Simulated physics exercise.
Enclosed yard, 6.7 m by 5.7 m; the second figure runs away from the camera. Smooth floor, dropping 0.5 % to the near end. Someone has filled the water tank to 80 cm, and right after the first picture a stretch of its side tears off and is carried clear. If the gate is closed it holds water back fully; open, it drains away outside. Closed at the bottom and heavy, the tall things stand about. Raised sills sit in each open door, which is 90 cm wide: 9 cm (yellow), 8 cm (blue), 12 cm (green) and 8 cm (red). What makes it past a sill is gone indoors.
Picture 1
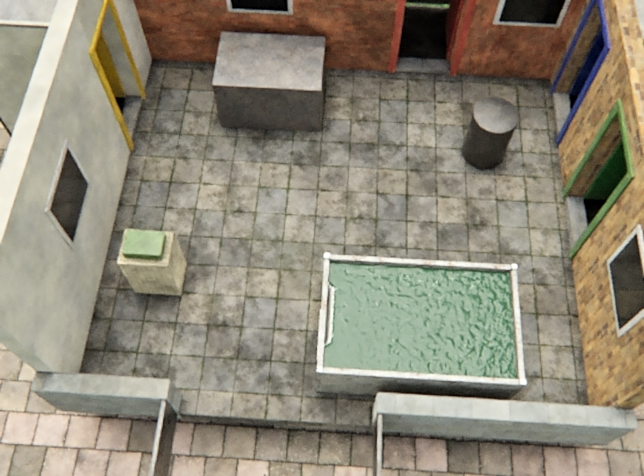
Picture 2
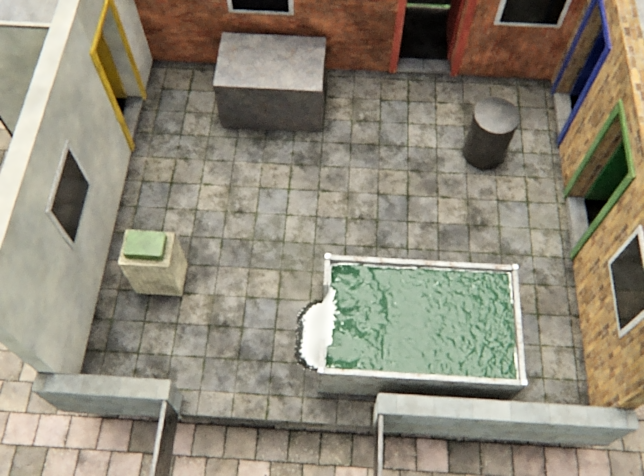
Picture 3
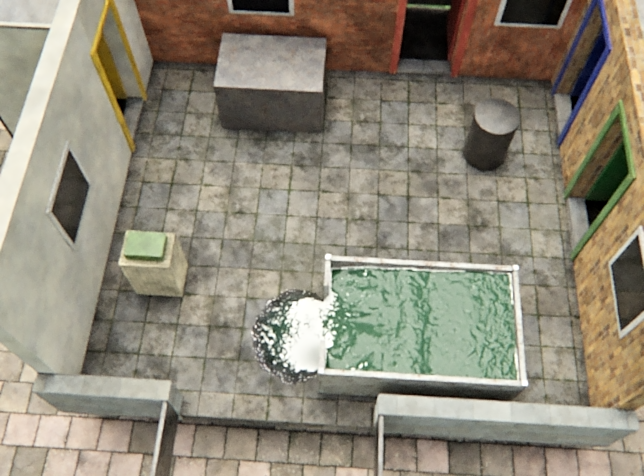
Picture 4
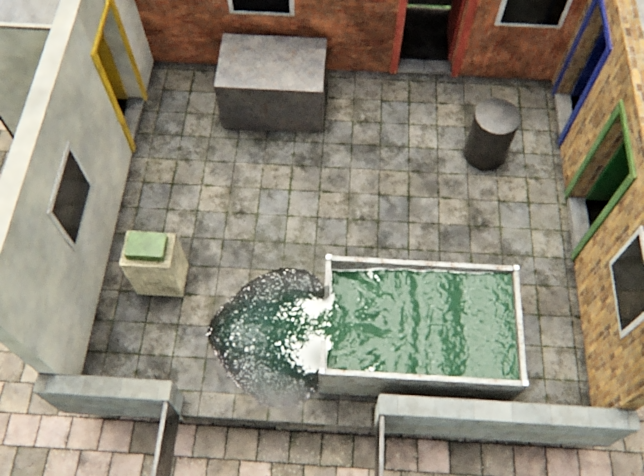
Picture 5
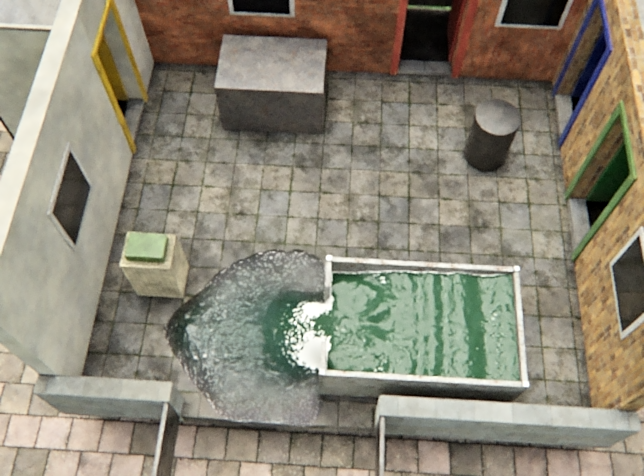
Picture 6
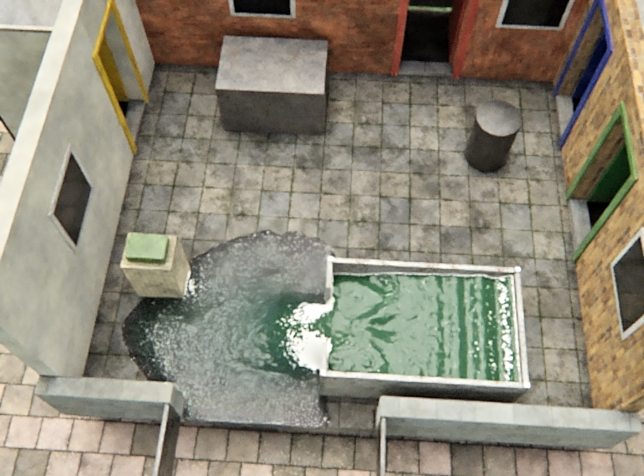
Green water bursts from the tank's left side and spreads across the paved yard floor.
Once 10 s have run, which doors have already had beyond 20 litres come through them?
After 10 s: The yellow door already has; the blue door has not yet; the green door has not yet; the red door has not yet.
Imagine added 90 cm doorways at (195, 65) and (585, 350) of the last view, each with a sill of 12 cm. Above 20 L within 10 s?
In the order given, higher then lower.
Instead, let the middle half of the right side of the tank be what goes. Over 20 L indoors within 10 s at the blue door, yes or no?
Blue: Exceeds.
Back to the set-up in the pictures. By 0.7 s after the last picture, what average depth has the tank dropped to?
57 cm.
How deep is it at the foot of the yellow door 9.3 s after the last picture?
About 8.5 cm.
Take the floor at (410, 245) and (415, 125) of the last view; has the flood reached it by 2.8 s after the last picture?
In that order: Dry, still dry.
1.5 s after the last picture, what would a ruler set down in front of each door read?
Door by door, in cm: Yellow reads 11, blue reads 0, green reads 0, red reads 0.
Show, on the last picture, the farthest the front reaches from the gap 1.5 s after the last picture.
Near (150, 91).
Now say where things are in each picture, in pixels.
The first picture shows still water, 80 cm deep, in the water tank at (420, 319).
In the second picture, the front is at (309, 362), 0.4 m from the gap at (326, 328); 0.2 m2 of floor is under water; 80 cm left at the back of the water tank.
In the third picture, the front is at (262, 347), 0.9 m from the gap at (327, 329); 0.8 m2 of floor is under water; 80 cm left at the back of the water tank.
In the fourth picture, water pours out at (327, 330) and has run 1.5 m, to (215, 336); typically 7 cm deep outside, 80 cm at the water tank's back.
In the fifth picture, water pours out at (328, 331) and has run 2.1 m, to (175, 339); typically 5 cm deep outside, 79 cm at the water tank's back.
In the sixth picture, water pours out at (329, 331) and has run 2.7 m, to (132, 337); typically 4 cm deep outside, 71 cm at the water tank's back.
Then, 0.7 s after the last picture water covers 25 % of the floor and is deepest (42 cm) near (318, 340); yellow door not reached, blue door not reached, green door not reached, red door not reached.
Then, 1.5 s after the last picture water covers 35 % of the floor and is deepest (44 cm) near (121, 394); yellow door 11 cm at the sill, 0 L in, blue door not reached, green door not reached, red door not reached.
Then, 2.8 s after the last picture water covers 40 % of the floor and is deepest (28 cm) near (166, 66); yellow door 11 cm at the sill, 4 L in, blue door not reached, green door not reached, red door not reached.
Then, 5.3 s after the last picture water covers 60 % of the floor and is deepest (21 cm) near (137, 144); yellow door 20 cm at the sill, 36 L in, blue door 7 cm at the sill, 0 L in, green door not reached, red door 2 cm at the sill, 0 L in.
Then, 9.3 s after the last picture water covers 85 % of the floor and is deepest (12 cm) near (106, 279); yellow door 9 cm at the sill, 89 L in, blue door 4 cm at the sill, 0 L in, green door 5 cm at the sill, 0 L in, red door 1 cm at the sill, 0 L in.
